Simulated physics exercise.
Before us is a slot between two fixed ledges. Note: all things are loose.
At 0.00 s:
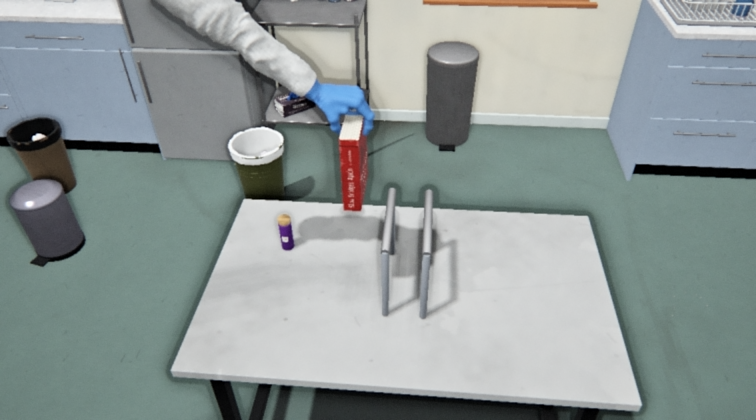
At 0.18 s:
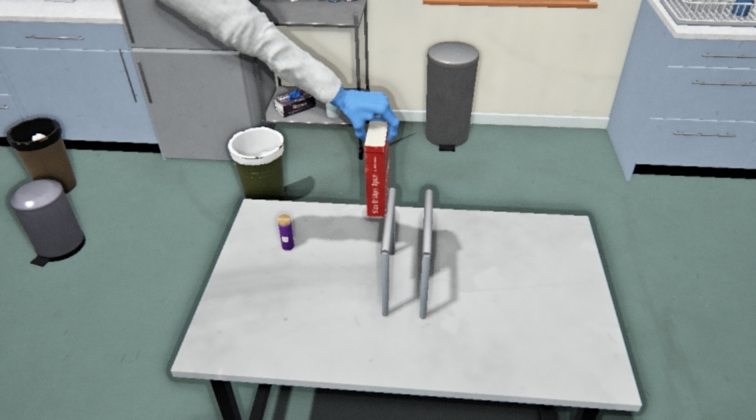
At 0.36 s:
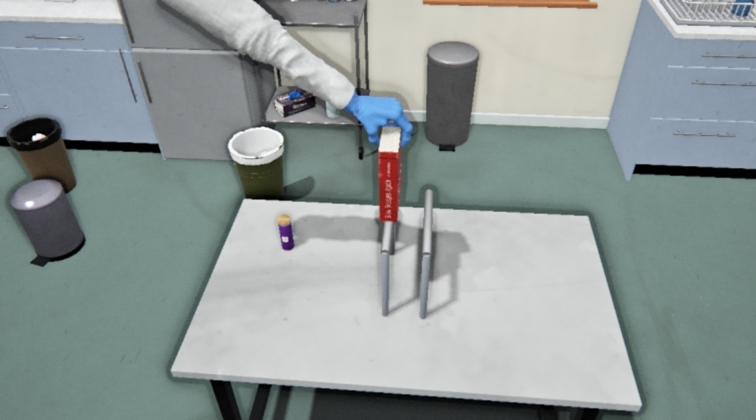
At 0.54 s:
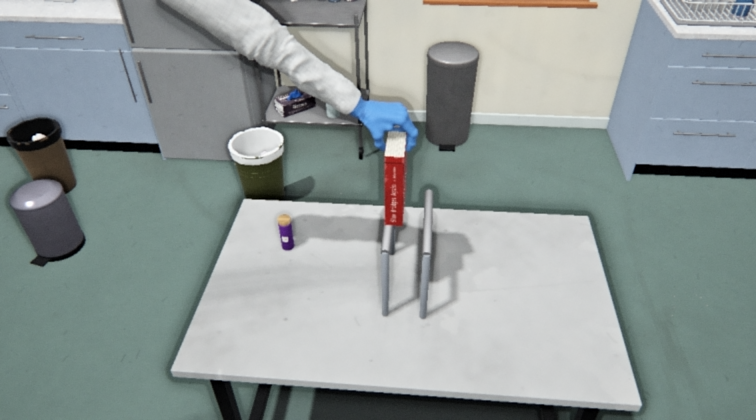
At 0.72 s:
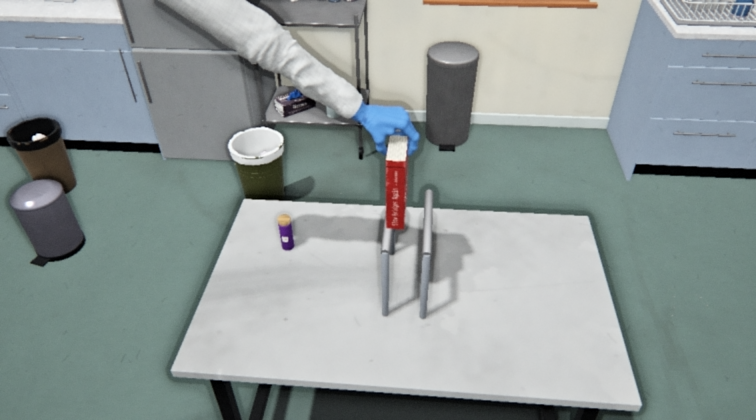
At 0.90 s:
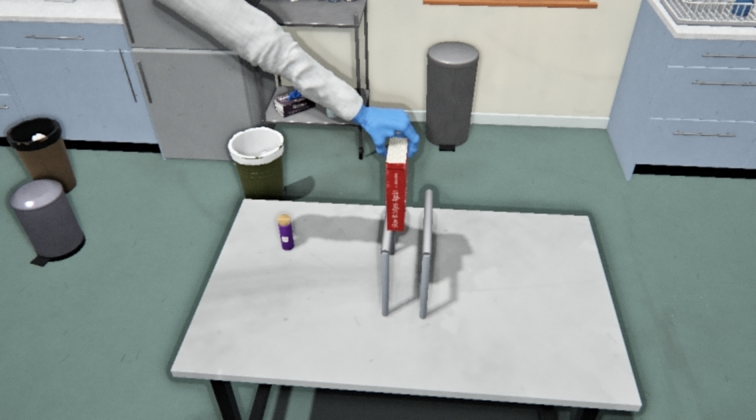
In a room with blue cabinets and several bins, a blue-gloved hand holds a red book upright above the back edge of a white table, where a purple shaker sits left of two upright gray panels. The hand carries the book right, slowing and lowering it slightly, then holds it nearly still over the panels.
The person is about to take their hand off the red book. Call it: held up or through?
Through.
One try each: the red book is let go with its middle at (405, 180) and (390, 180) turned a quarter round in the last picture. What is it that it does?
First try it falls clear through; second try it falls clear through.
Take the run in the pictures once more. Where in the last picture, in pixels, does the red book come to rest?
Looks like it settles somewhere around (456, 281).
By 1.30 s, red book tilted by 46° near (426, 201).
By 1.40 s, red book on its side near (438, 214).
By 1.60 s, red book on its side near (454, 276).
By 1.70 s, as before.
When it is over (2.3 s), lying over on the stand or table, red book; purple shaker as before. End places, in pixels of the last picture, red book near (457, 281). The book goes down the gap.
